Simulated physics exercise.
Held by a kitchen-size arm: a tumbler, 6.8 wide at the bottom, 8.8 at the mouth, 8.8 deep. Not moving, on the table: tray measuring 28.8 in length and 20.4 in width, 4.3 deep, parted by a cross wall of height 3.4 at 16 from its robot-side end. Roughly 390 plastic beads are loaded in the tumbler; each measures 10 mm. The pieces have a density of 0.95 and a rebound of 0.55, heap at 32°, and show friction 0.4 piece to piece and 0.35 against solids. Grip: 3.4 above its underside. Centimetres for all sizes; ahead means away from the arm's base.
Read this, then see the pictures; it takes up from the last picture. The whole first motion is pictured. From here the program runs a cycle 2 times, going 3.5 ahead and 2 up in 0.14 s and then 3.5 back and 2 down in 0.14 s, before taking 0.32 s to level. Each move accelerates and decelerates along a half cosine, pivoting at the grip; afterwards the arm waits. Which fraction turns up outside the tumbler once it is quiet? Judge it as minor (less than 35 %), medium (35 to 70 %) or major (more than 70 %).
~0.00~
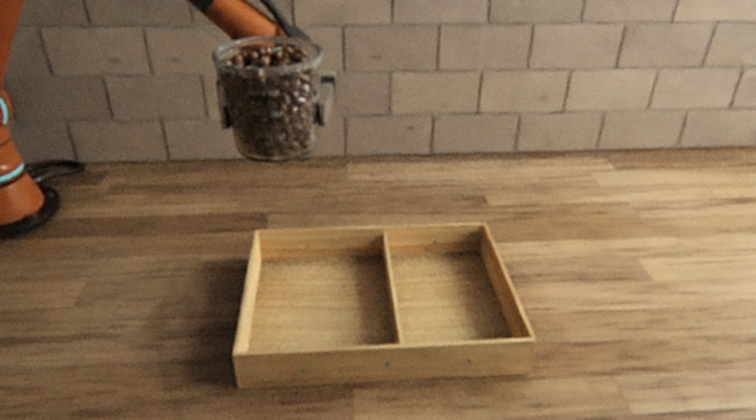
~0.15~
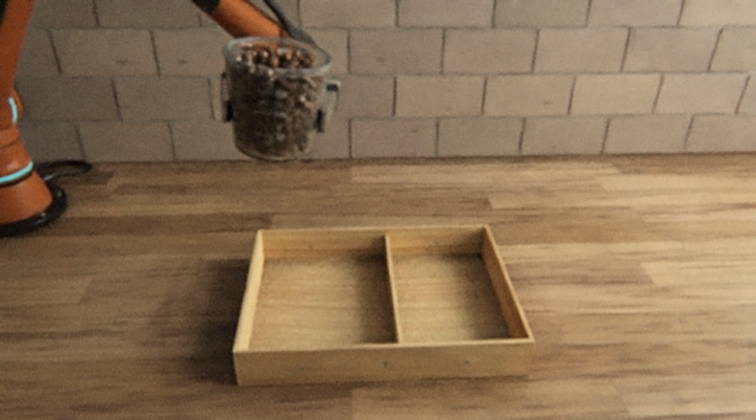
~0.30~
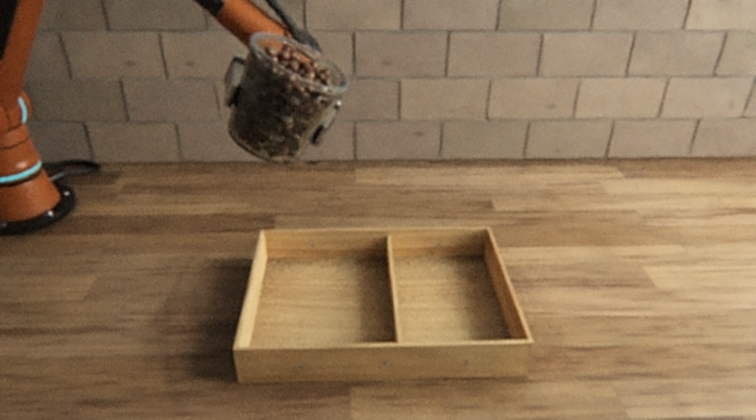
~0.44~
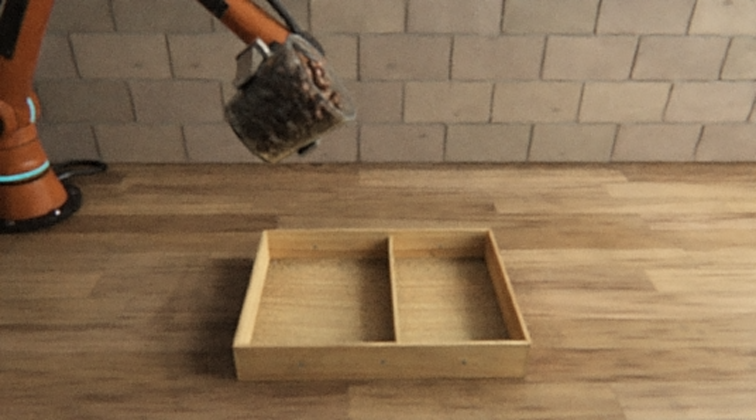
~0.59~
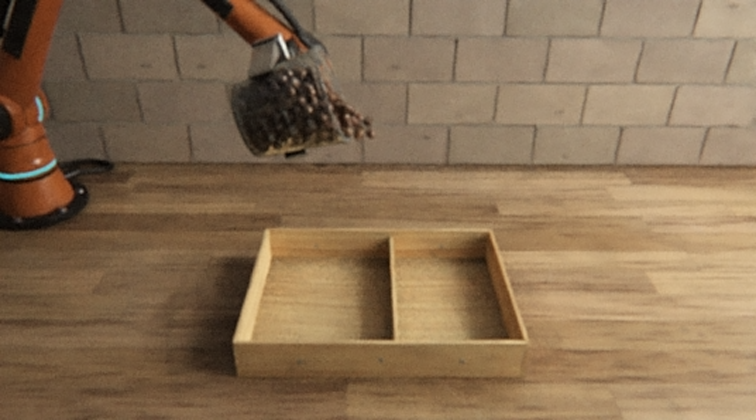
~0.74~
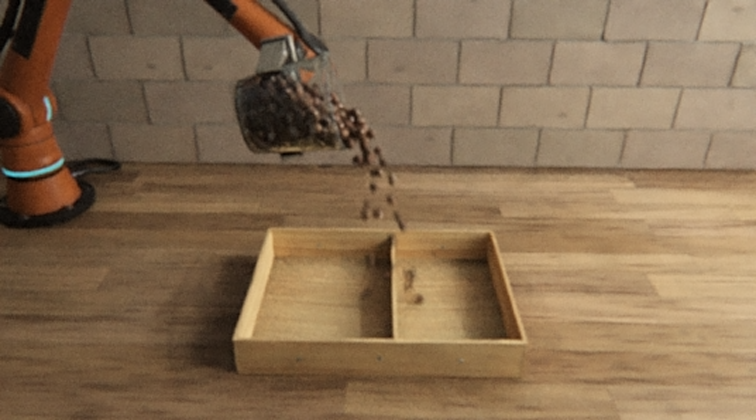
Major, more than 70 %.
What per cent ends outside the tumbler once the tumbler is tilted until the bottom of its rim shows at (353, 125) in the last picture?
The share is about 50 percent.
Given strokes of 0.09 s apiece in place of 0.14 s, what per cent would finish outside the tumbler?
That change gives some 100 percent.
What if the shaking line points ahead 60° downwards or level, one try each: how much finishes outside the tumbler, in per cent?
You'd get about 45 per cent with the first setting and about 75 per cent with the second.
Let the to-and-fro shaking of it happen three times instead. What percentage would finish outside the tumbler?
Estimate: Around 90 %.
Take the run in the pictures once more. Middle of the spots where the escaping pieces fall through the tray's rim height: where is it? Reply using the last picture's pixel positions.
Estimated centre around (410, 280) in pixels.
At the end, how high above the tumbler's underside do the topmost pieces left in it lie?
I'd say near 4.0 cm from the bottom.
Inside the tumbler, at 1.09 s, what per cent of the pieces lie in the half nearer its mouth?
Some 50 percent is in that half.
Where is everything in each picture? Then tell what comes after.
In the first picture, tumbler middle at (273, 102), level; upper third of the load around (270, 74), from x 225 to 310, top at y 50; 394 in the tumbler.
In the second picture, tumbler middle at (276, 102), tilted 8° forward; upper third of the load around (273, 74), from x 235 to 320, top at y 50.
In the third picture, tumbler middle at (282, 104), tilted 27° forward; upper third of the load around (281, 77), from x 240 to 330, top at y 50.
In the fourth picture, tumbler middle at (286, 106), tilted 52° forward; upper third of the load around (290, 83), from x 235 to 340, top at y 55.
In the fifth picture, tumbler middle at (289, 109), tilted 71° forward; upper third of the load around (290, 91), from x 240 to 370, top at y 70; 392 in the tumbler, 2 in flight or on a rim.
In the sixth picture, tumbler middle at (291, 110), tilted 79° forward; upper third of the load around (283, 98), from x 245 to 420, top at y 80; 361 in the tumbler, 5 in the far-side part, 3 in the robot-side part, 25 in flight or on a rim.
After 1.09 s, tilted 79° forward, highest piece 26 above the table; 153 in the tumbler, 135 in the far-side part, 23 in the robot-side part, 83 in flight or on a rim.
After 1.44 s, tilted 46° forward, highest piece 26 above the table; 232 in the far-side part, 80 in the robot-side part, 72 in the tumbler, 4 on the table or floor, 6 in flight or on a rim.
After 1.82 s, level, highest piece 26 above the table; 237 in the far-side part, 82 in the robot-side part, 71 in the tumbler, 4 on the table or floor.
After 2.87 s, level, highest piece 26 above the table; 237 in the far-side part, 82 in the robot-side part, 71 in the tumbler, 4 on the table or floor.
At rest, 237 in the far-side part, 82 in the robot-side part, 71 in the tumbler, 4 on the table or floor. That is 82 % outside the tumbler.
